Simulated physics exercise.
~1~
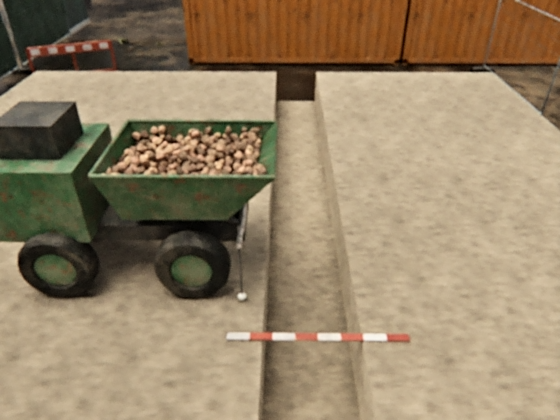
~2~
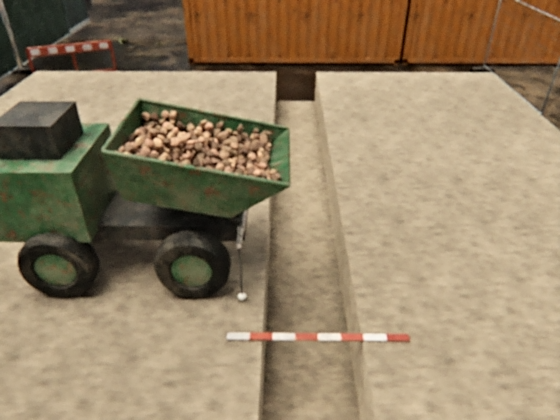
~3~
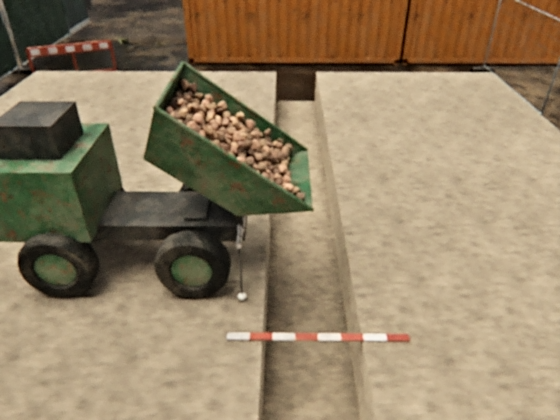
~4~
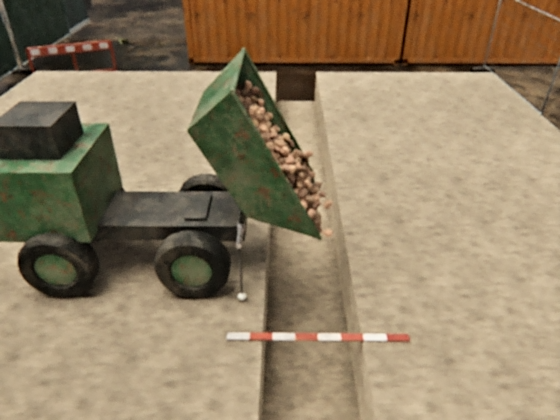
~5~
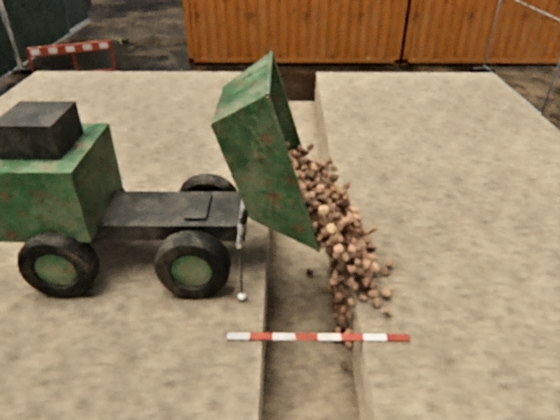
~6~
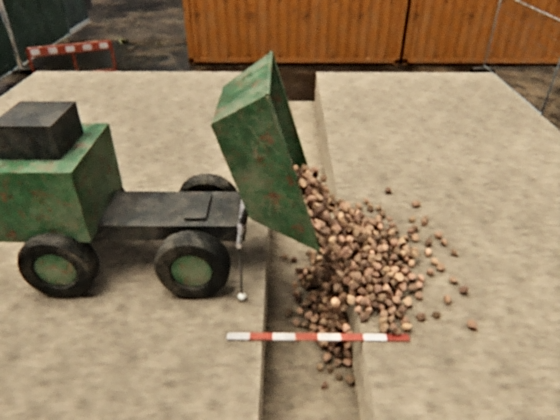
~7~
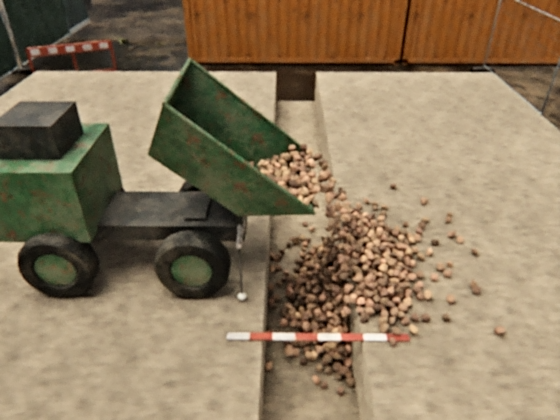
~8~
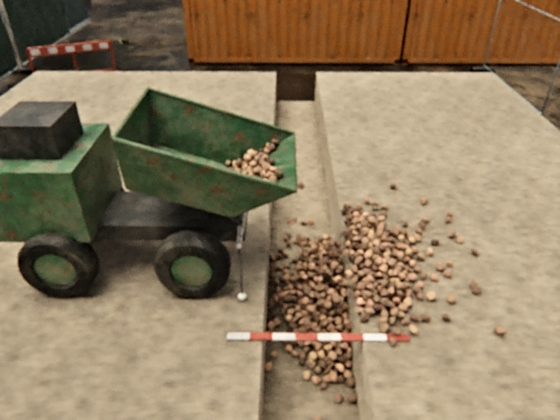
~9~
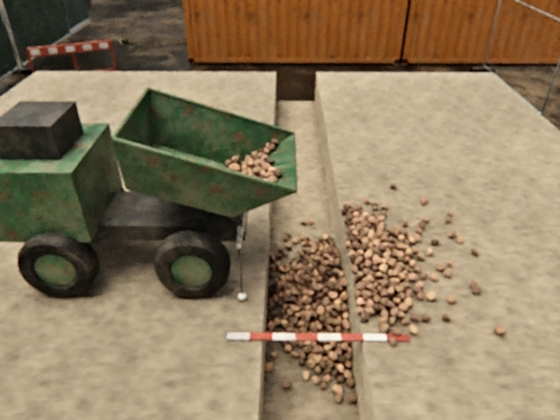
A green dumper tipped its body steeply to the right, spilling brownish stones into the trench and onto the ground beyond, then lowered it partway and held still, with most stones in the trench, many past it, and a few left inside.
